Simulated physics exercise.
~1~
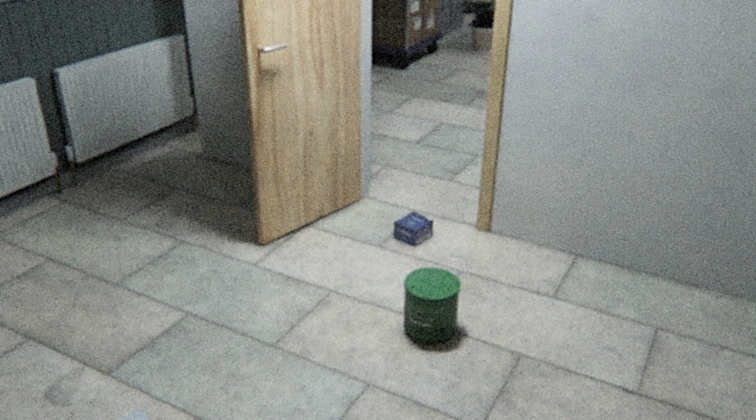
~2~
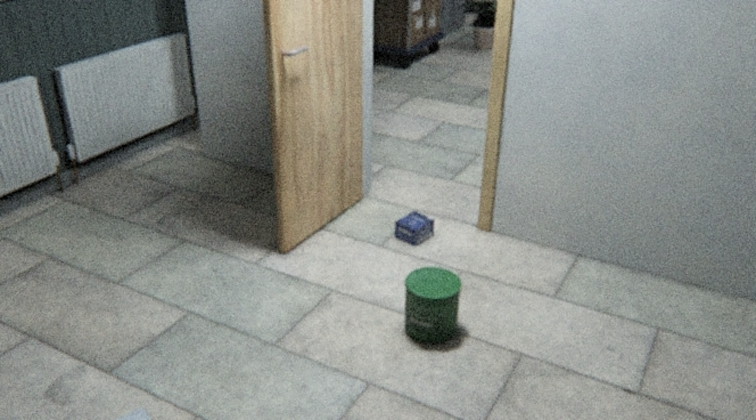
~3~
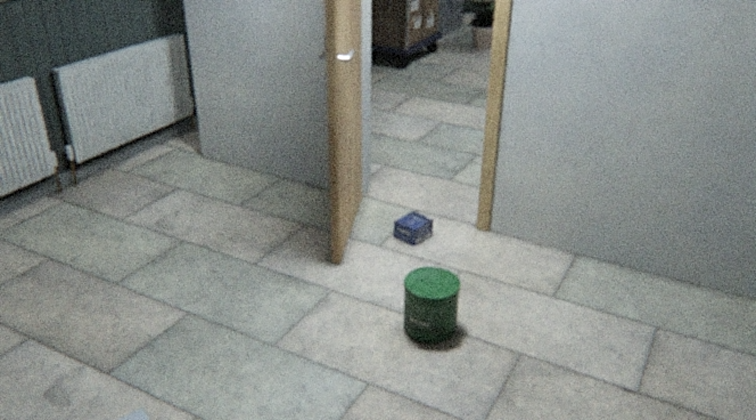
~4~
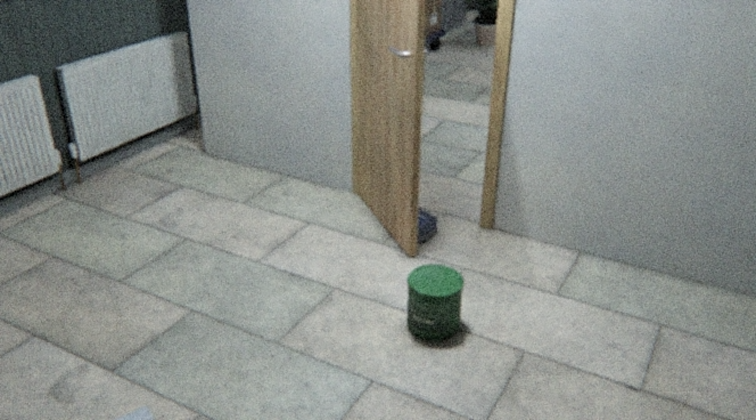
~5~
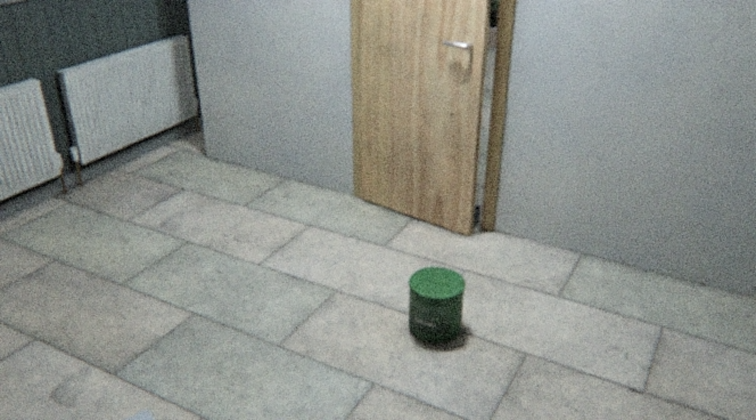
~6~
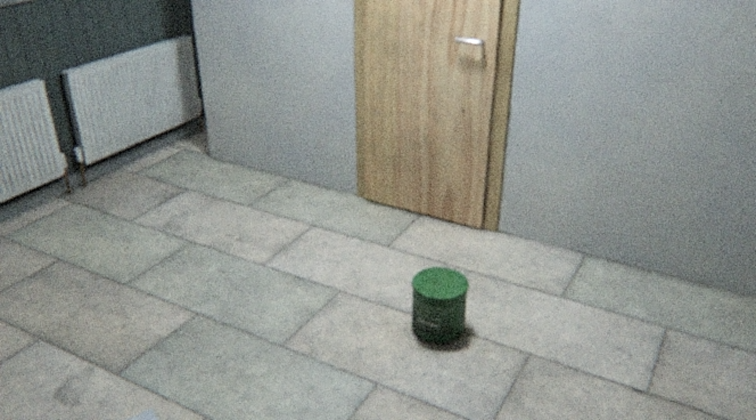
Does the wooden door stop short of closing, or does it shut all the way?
It shuts all the way, ending closed in its frame with the blue box out of sight.
A wooden door swings slowly shut, hiding the blue box while the green pail stays put.
